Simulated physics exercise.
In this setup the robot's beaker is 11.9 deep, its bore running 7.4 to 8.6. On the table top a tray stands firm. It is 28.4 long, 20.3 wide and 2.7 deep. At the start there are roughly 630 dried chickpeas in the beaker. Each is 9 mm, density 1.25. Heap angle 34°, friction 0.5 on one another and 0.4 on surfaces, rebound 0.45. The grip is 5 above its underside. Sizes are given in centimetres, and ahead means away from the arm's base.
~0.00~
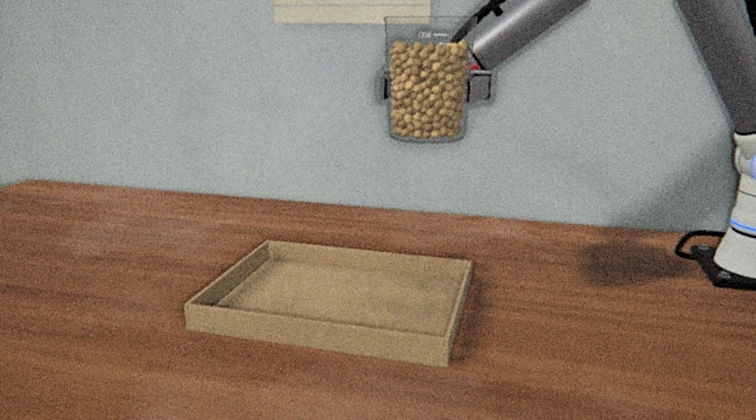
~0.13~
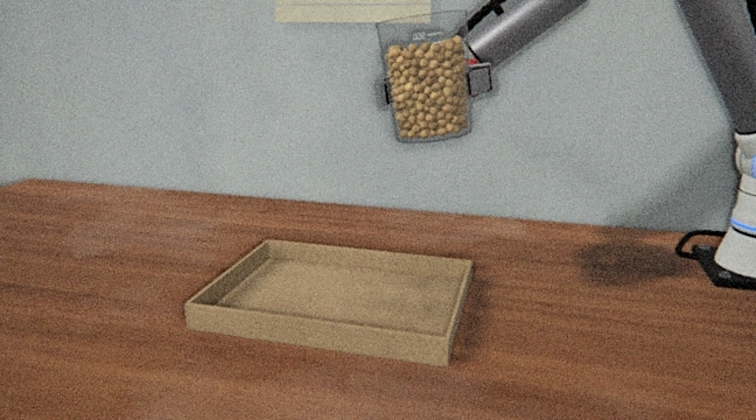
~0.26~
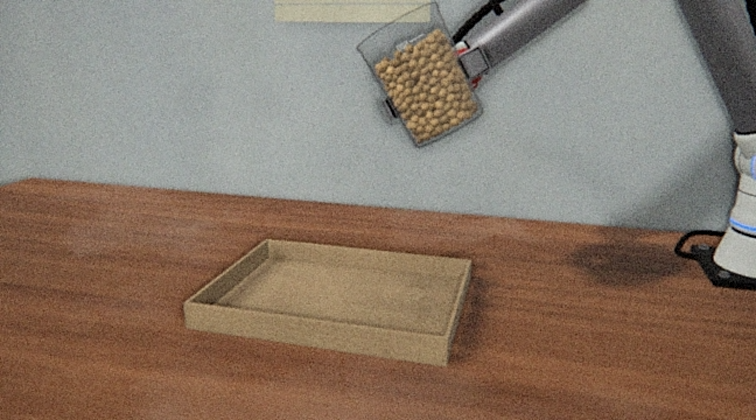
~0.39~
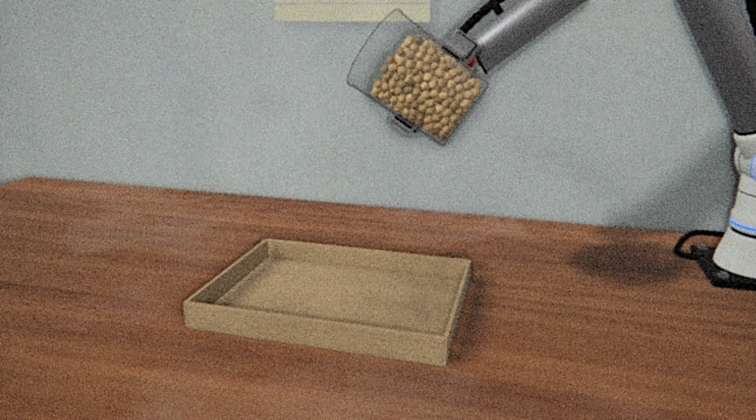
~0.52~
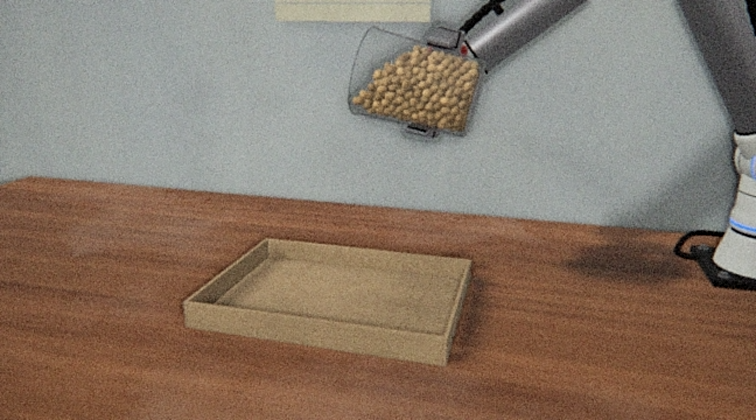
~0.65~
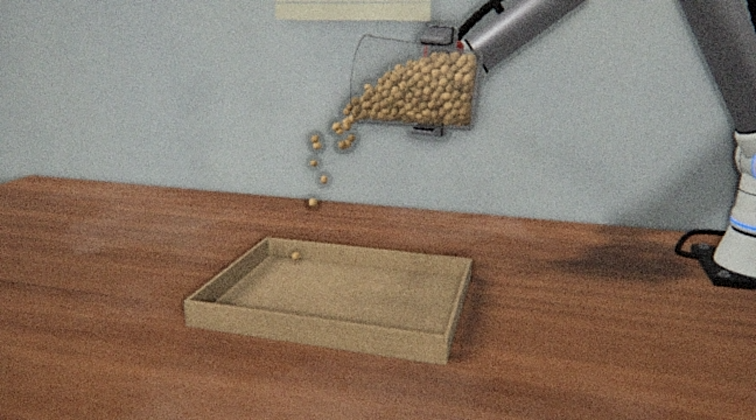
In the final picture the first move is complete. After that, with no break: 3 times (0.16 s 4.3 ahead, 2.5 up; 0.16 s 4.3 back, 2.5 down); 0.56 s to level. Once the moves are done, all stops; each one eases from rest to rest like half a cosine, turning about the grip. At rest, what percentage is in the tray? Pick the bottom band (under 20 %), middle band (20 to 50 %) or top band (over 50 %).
Top band.
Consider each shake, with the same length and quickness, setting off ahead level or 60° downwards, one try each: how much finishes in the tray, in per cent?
You'd get about 80 per cent with the first setting and about 35 per cent with the second.
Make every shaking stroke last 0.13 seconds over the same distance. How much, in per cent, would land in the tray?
Around 90 percent.
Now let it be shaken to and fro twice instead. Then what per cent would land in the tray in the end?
Roughly 75 in a hundred.
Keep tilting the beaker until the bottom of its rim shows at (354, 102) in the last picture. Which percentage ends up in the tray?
That comes to some 55 percent.
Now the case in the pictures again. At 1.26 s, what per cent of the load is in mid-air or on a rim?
I'd put it near 18 per cent.
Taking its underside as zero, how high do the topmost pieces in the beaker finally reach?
The top sits some 4.5 cm up.
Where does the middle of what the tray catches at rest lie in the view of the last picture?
(288, 289).
After 1.26 s, tilted 86° forward, highest piece 26 above the table; 295 in the tray, 214 in the beaker, 7 on the table or floor, 112 in flight or on a rim.
After 1.87 s, tilted 49° forward, highest piece 28 above the table; 526 in the tray, 91 in the beaker, 11 on the table or floor.
After 2.37 s, level, highest piece 26 above the table; 526 in the tray, 91 in the beaker, 11 on the table or floor.
After 3.42 s, level, highest piece 26 above the table; 526 in the tray, 91 in the beaker, 11 on the table or floor.
At rest, 526 in the tray, 91 in the beaker, 11 on the table or floor. That is 84 % in the tray.
